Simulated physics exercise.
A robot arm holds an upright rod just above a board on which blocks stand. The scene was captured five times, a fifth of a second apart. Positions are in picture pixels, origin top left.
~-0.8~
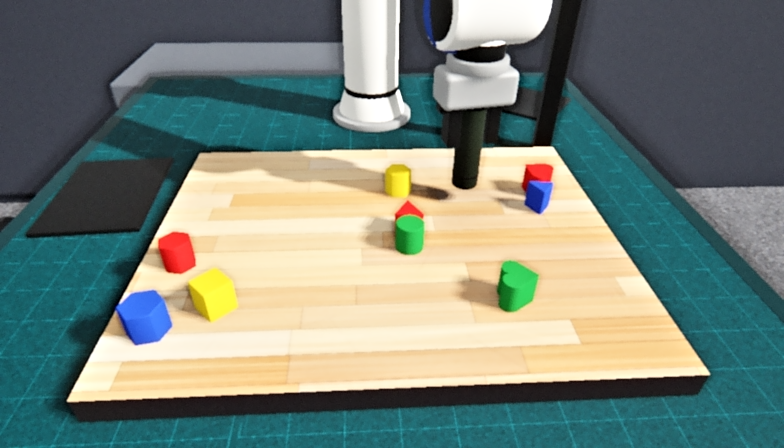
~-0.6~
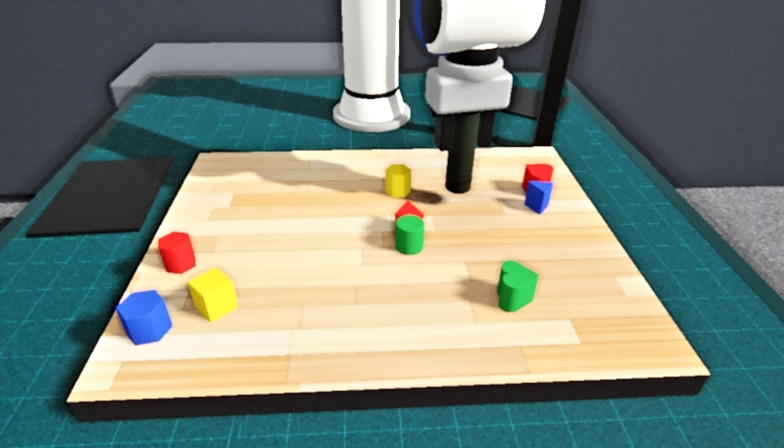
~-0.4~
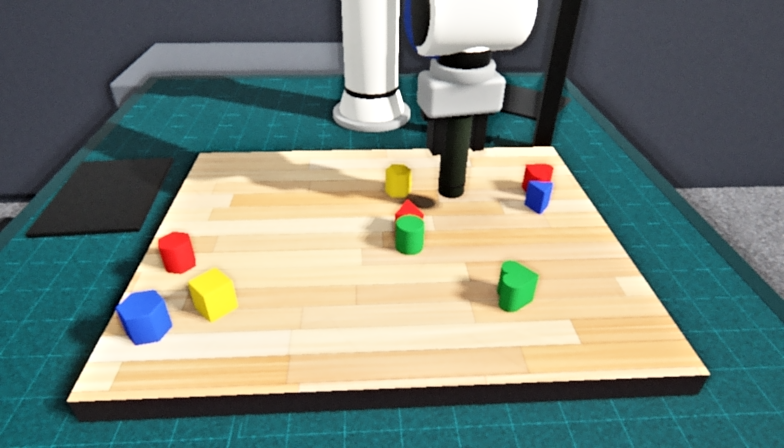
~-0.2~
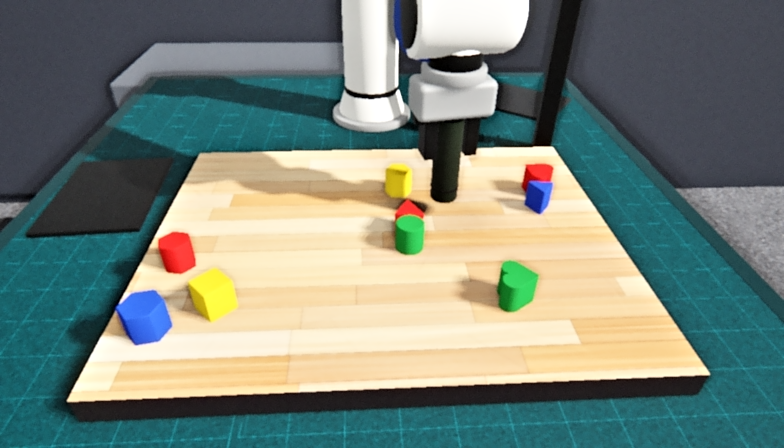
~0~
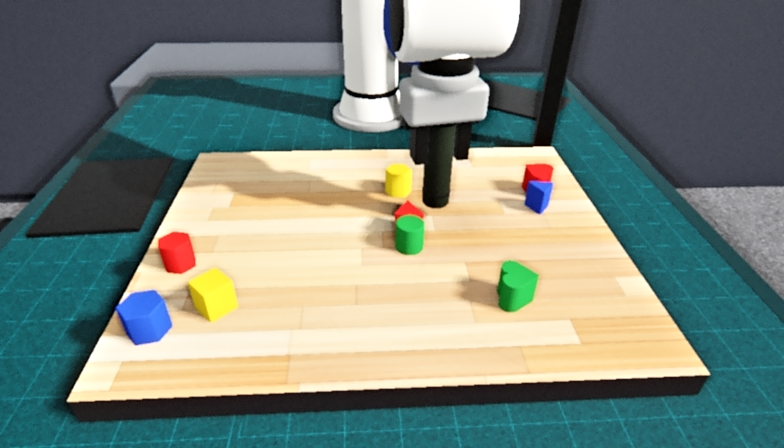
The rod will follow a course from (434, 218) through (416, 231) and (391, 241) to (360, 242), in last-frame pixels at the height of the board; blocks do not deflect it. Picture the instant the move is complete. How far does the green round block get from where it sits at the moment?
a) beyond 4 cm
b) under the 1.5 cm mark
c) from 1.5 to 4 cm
The answer is c.
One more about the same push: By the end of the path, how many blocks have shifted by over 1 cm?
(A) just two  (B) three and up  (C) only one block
Option A.
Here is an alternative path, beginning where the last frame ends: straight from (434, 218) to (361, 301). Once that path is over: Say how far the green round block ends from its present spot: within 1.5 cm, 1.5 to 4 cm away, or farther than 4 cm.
The largest band: Over 4 cm.
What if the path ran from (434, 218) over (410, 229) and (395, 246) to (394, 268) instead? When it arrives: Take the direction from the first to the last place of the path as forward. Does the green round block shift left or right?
Answer: Leftward.
What follows on the original path. One third of the way, rod (417, 215); red triangle (397, 214); green round block (406, 228).
Two thirds of the way, rod (390, 225); red triangle (370, 224), turned 15° anticlockwise; green round block (401, 234).
At the end, rod (359, 226); yellow six-sided block still; red triangle (342, 229), turned 30° anticlockwise; green round block (401, 234).
